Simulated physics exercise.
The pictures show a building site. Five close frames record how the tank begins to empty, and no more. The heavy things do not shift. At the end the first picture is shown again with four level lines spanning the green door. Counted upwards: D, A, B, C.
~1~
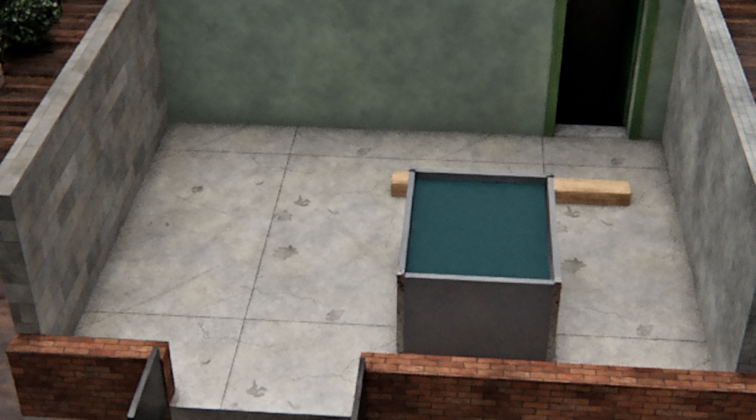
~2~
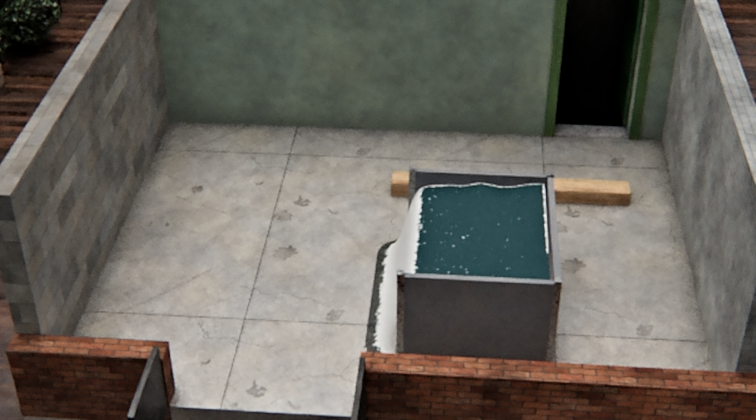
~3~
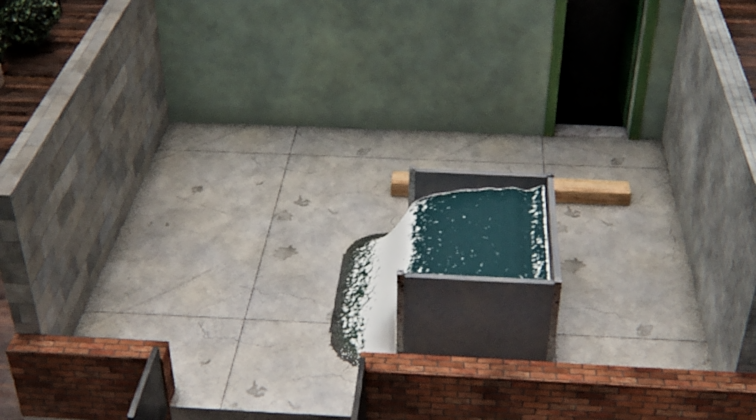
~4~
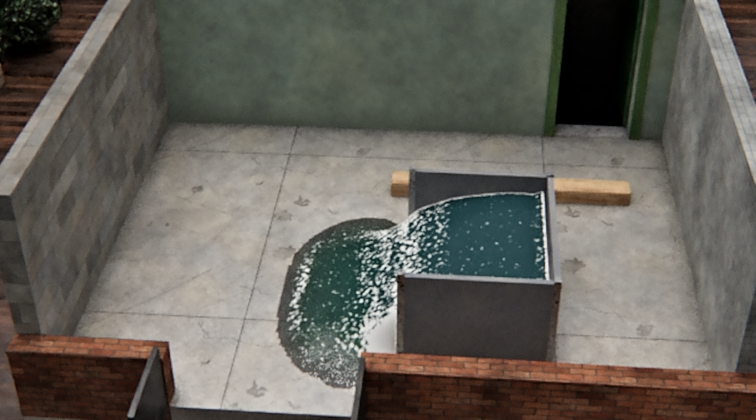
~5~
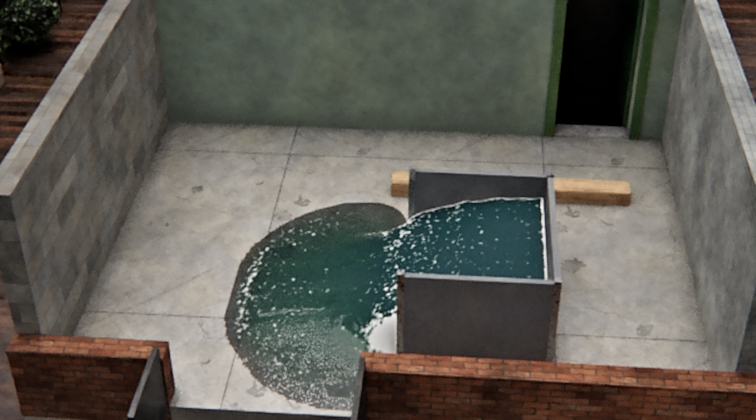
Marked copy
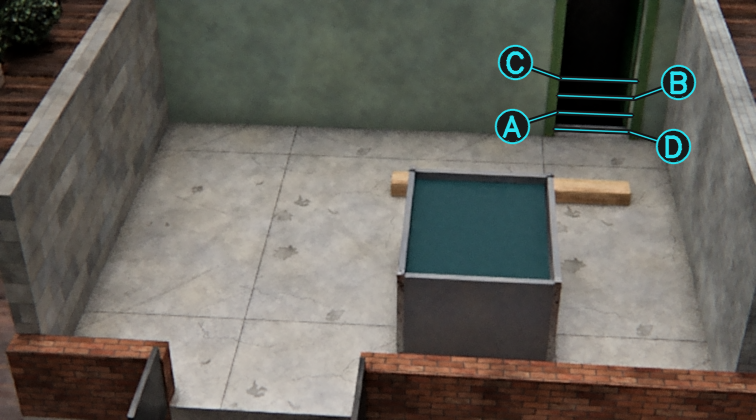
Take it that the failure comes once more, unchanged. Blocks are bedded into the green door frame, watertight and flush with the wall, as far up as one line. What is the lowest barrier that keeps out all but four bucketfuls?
I would pick mark D.
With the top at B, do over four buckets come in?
No, not at all.
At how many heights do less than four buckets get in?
All of the four.
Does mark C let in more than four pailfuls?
No, that is safe.
On the marked copy, A at (594, 114); B at (596, 97); C at (598, 79); D at (592, 130); from the bottom up D, A, B, C.
If A is chosen, nothing gets over.
If B is chosen, nothing gets over.
If C is chosen, nothing gets over.
If D is chosen, a bucket or two gets in.
